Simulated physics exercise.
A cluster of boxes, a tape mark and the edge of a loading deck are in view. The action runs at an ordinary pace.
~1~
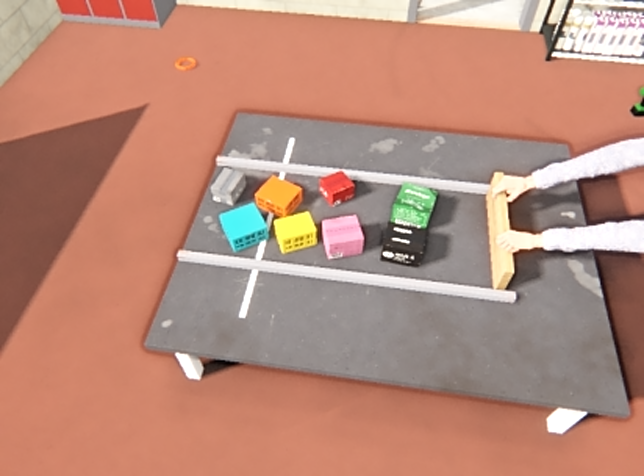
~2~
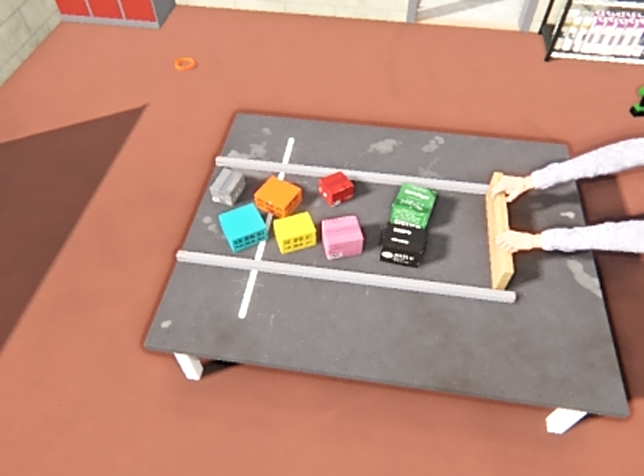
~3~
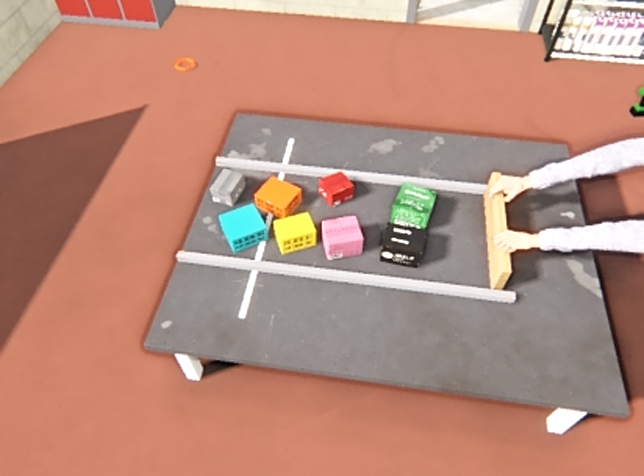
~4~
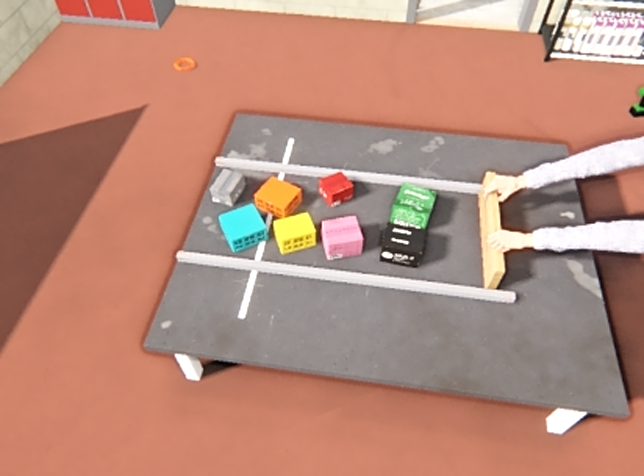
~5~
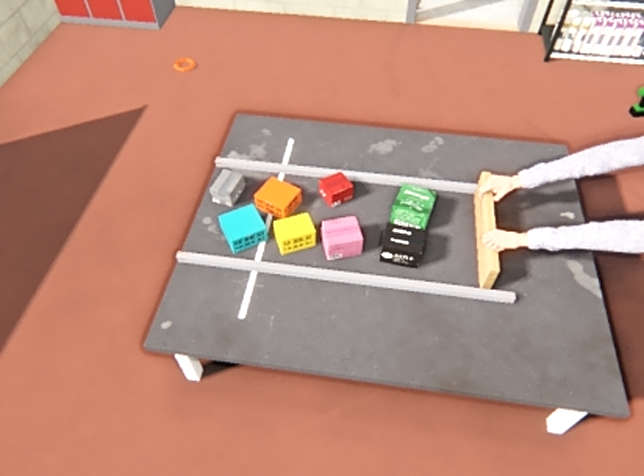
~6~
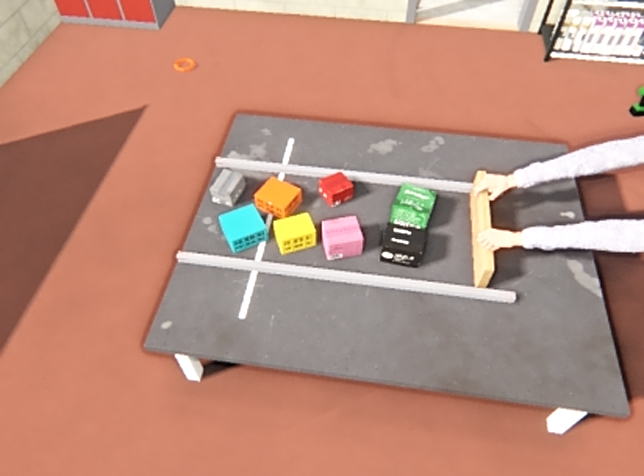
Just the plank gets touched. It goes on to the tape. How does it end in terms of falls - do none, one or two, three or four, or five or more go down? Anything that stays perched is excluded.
Three, or at most four, fall.
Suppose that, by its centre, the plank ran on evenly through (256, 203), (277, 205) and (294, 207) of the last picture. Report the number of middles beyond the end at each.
In order: 3, 3, 1.
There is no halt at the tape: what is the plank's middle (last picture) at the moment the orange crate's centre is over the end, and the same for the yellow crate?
Roughly (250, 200); roughly (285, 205).
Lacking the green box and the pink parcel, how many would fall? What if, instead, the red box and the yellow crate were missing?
That gives 1 in the first case, then 2 in the second.
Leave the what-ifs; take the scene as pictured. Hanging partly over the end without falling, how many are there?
The count is 0.
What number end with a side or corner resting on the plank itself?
The count is 2.
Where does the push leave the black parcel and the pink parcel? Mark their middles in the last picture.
You'll find the black parcel at roughly (245, 228) and the pink parcel at roughly (212, 218).
Early on, none off yet; grey box at rest near (228, 188); turquoise crate at rest near (244, 228); orange crate at rest near (279, 198).
A while later, none off yet; grey box at rest near (228, 188); turquoise crate travelled about its own width near (208, 226); orange crate at rest near (277, 197).
Finally, the number that fall off is three or four; lost, yellow crate, turquoise crate and grey box.
